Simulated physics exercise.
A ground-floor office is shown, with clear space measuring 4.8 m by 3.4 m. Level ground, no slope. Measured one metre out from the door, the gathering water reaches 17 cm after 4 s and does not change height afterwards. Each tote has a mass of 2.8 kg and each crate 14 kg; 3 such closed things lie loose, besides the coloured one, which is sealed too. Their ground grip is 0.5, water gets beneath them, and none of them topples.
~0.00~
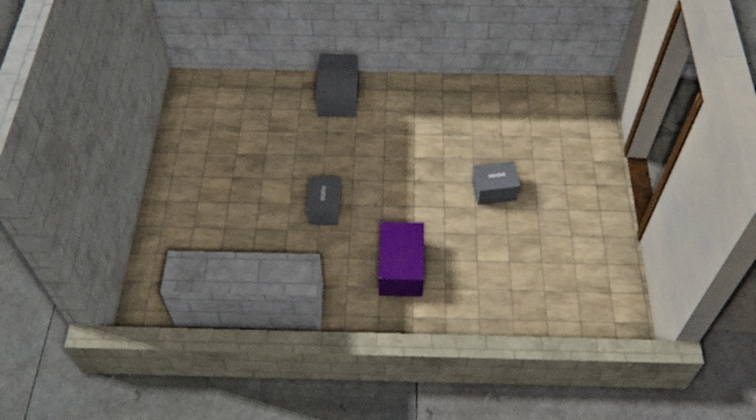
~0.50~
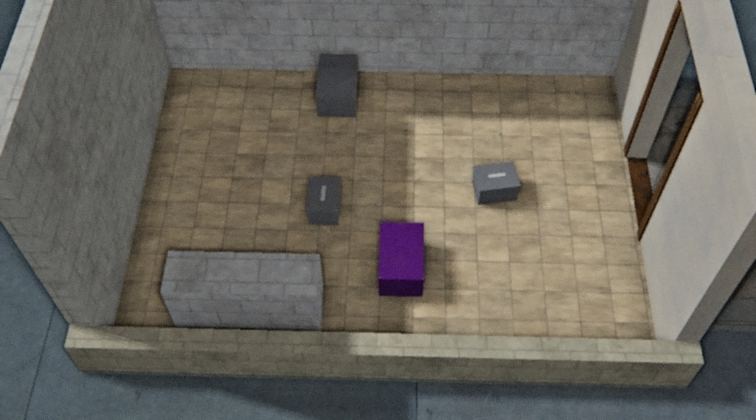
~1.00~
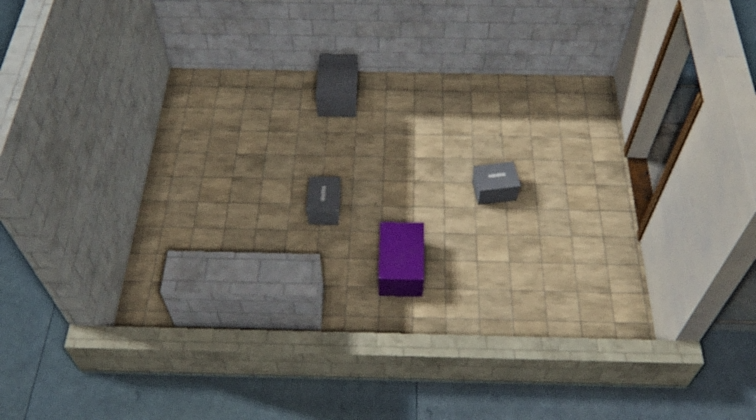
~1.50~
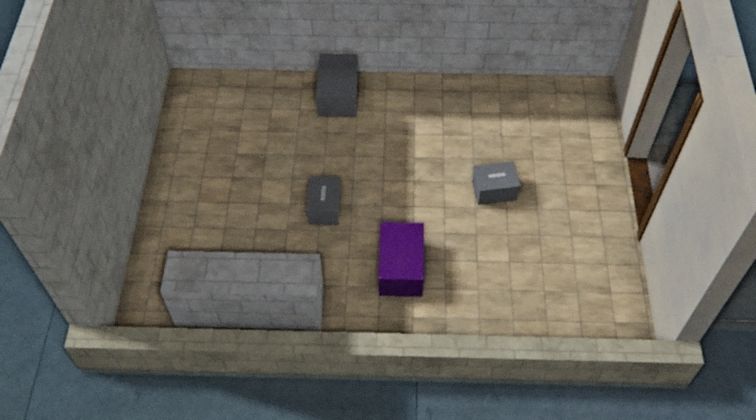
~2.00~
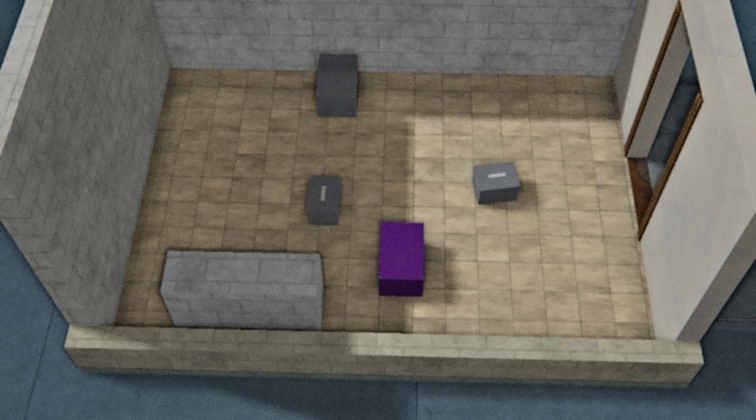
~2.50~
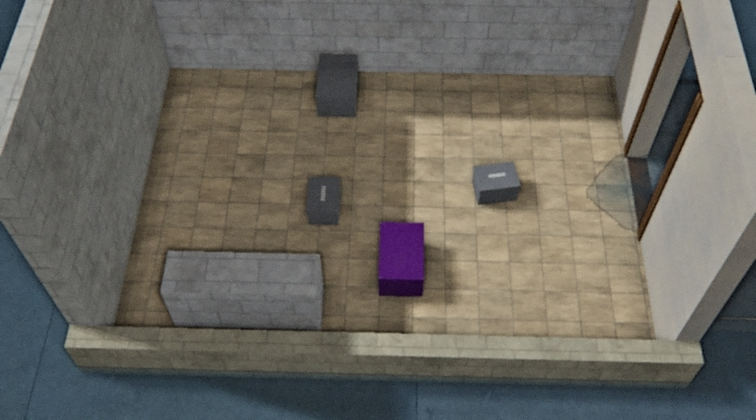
Water began to seep in through the doorway on the right, spreading a small clear patch over the tiled floor, after a stretch in which the purple crate and the grey boxes sat still.
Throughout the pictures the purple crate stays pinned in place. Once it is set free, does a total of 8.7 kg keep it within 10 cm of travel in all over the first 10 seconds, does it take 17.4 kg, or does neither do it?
Final guess: It must have the heavier ballast.
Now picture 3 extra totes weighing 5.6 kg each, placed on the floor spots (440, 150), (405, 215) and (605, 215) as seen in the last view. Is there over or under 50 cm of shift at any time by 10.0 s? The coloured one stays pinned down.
One by one: Too far, too far and too far.
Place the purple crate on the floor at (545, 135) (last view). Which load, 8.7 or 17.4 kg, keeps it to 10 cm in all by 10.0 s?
The answer: You need the heavier weight.
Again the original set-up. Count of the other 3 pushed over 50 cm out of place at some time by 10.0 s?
The total is 2.
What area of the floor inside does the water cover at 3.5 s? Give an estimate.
Roughly 2.0 m2.
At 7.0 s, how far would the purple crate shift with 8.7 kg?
Close to 50 centimetres.
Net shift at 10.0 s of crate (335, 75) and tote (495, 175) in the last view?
Net displacement, in order: 20 cm; 350 cm.
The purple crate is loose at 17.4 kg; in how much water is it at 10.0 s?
4 cm, roughly.
After 3.5 s the purple crate would be 0 cm from its start with 8.7 kg and 0 cm from its start with 17.4 kg; 0 cm of water round it then.
After 4.5 s the purple crate would be 0 cm from its start with 8.7 kg and 0 cm from its start with 17.4 kg; 1 cm of water round it then.
After 7.0 s the purple crate would be 54 cm from its start with 8.7 kg and 0 cm from its start with 17.4 kg; 3 cm of water round it then.
After 10.0 s the purple crate would be 55 cm from its start with 8.7 kg and 0 cm from its start with 17.4 kg; 4 cm of water round it then.
